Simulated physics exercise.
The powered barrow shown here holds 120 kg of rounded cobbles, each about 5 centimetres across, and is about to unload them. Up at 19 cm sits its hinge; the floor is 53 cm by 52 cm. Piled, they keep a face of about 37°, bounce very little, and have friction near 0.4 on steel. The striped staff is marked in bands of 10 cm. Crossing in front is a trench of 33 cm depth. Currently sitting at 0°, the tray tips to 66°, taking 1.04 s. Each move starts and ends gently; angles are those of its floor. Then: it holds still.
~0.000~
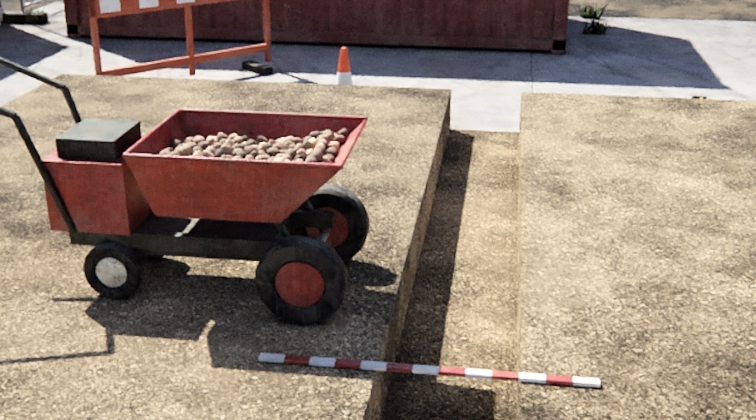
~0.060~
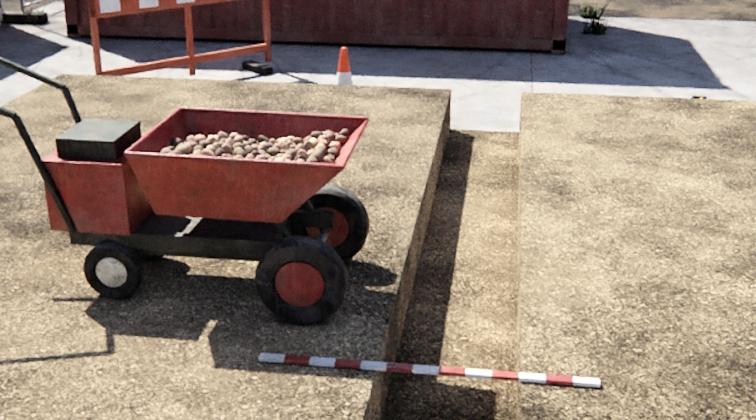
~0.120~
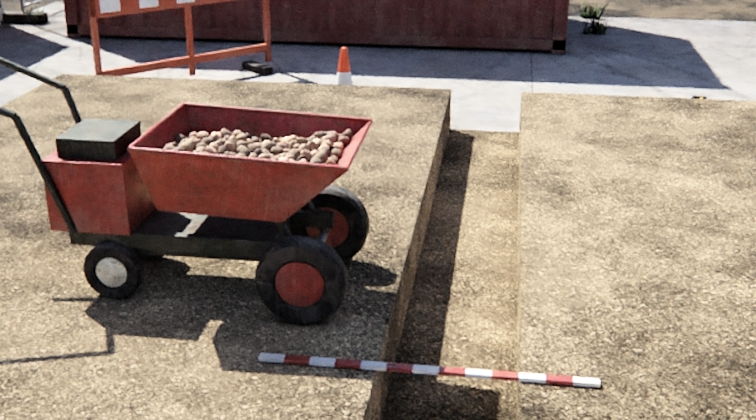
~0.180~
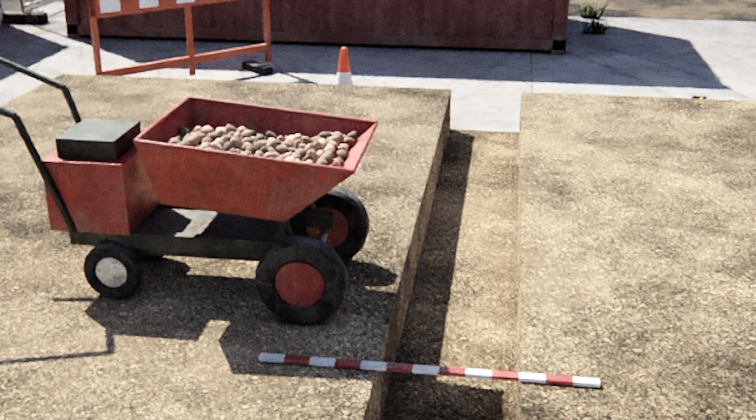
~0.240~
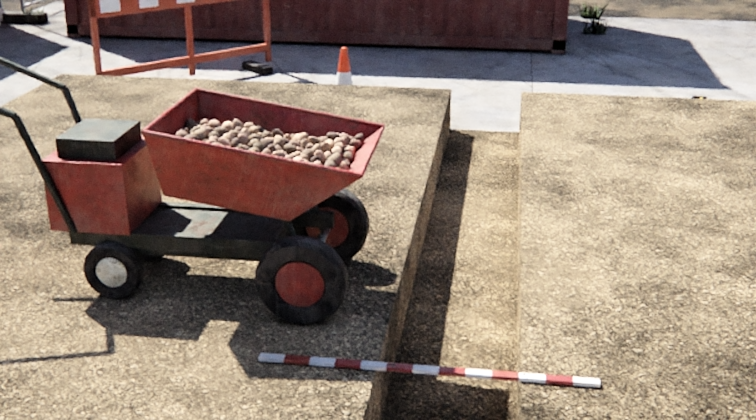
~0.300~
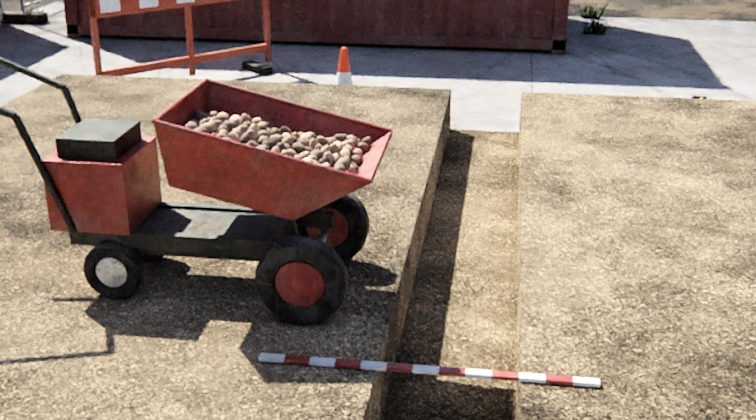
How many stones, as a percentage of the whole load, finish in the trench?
Roughly 91 per cent of the load ends up in the trench.
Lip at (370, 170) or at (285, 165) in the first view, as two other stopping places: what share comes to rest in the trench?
From the first place around 65 per cent, from the other around 100.
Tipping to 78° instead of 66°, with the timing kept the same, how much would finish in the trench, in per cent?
Roughly 95%.
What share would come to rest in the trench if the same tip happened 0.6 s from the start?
Close to 70 percent, then.
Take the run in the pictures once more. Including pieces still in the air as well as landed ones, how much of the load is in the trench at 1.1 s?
35 per cent or so by then.
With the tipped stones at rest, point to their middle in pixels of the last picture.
The middle should be near (484, 353).
After 0.8 s the floor is at 56°; 100 % in the tray; the foremost stones are at (431, 223).
After 1.1 s the floor is at 66°; 65 % in the tray, 35 % in the trench; the foremost stones are at (516, 314).
After 1.5 s the floor is at 66°; 23 % in the tray, 69 % in the trench, 8 % past the trench; the foremost stones are at (613, 319).
After 3.4 s the floor is at 66°; 0 % in the tray, 91 % in the trench, 9 % past the trench; the foremost stones are at (675, 342).
